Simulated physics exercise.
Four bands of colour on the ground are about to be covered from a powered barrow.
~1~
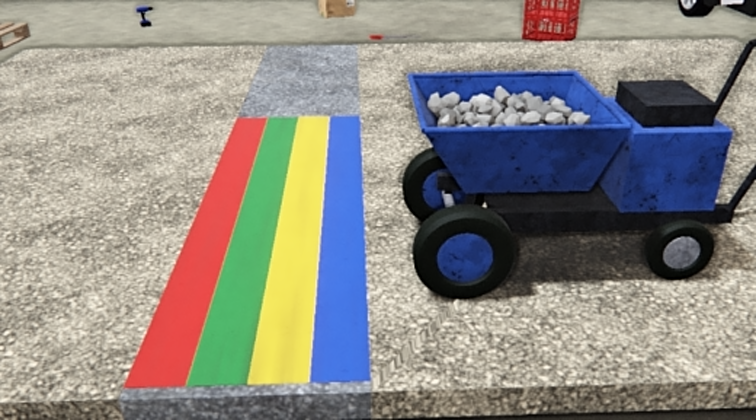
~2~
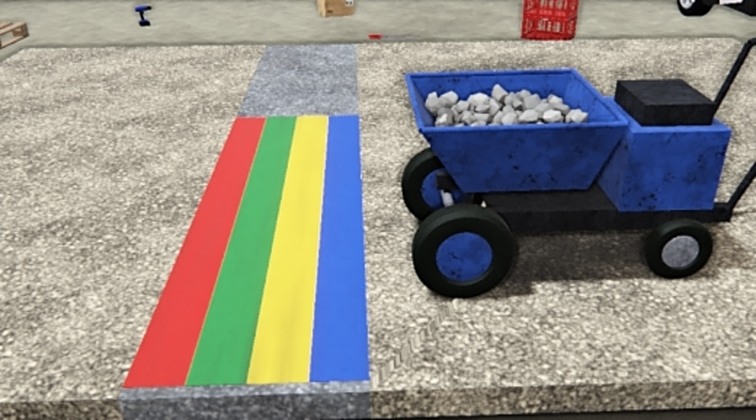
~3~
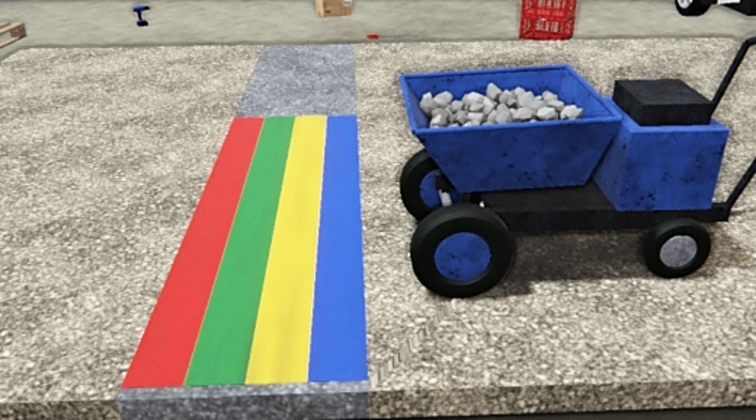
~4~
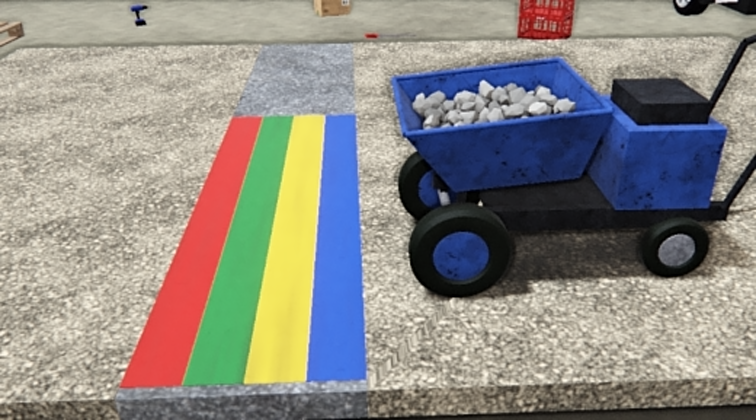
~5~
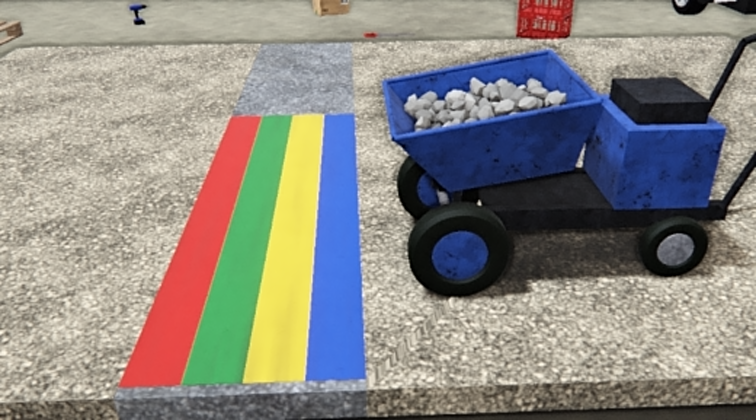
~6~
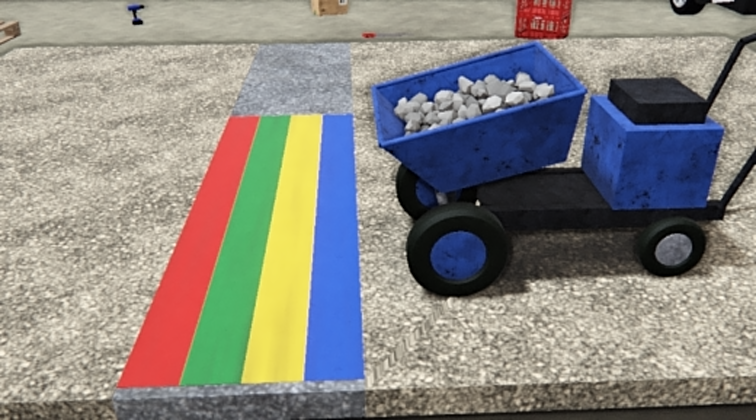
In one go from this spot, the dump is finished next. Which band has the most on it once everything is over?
Yellow.
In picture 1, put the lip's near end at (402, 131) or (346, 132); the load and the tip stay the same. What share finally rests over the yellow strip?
Roughly 30 per cent, and 0 per cent.
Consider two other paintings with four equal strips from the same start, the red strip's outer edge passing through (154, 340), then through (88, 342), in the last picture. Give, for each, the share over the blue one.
About 10 % and 20 %.
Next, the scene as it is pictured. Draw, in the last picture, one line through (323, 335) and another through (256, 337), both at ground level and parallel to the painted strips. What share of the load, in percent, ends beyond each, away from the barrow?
Roughly 80 per cent, and 40 per cent.
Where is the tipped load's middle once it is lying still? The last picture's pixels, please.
(271, 257).
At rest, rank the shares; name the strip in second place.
Rank 2: Green.
Just after the last frame, skip tipped steeply; every one in the skip.
A moment on, skip tipped right over; the larger part in the skip; just a few over the blue strip; about a tenth over the yellow strip; just a few falling.
Further on, skip tipped right over; roughly a quarter in the skip; about a tenth over the blue strip; roughly a third over the yellow strip; roughly a quarter over the green strip; about a tenth over the red strip; just a few off the paint.
When it is over, skip tipped right over; roughly a quarter in the skip; about a tenth over the blue strip; roughly a third over the yellow strip; roughly a quarter over the green strip; about a tenth over the red strip; just a few off the paint.
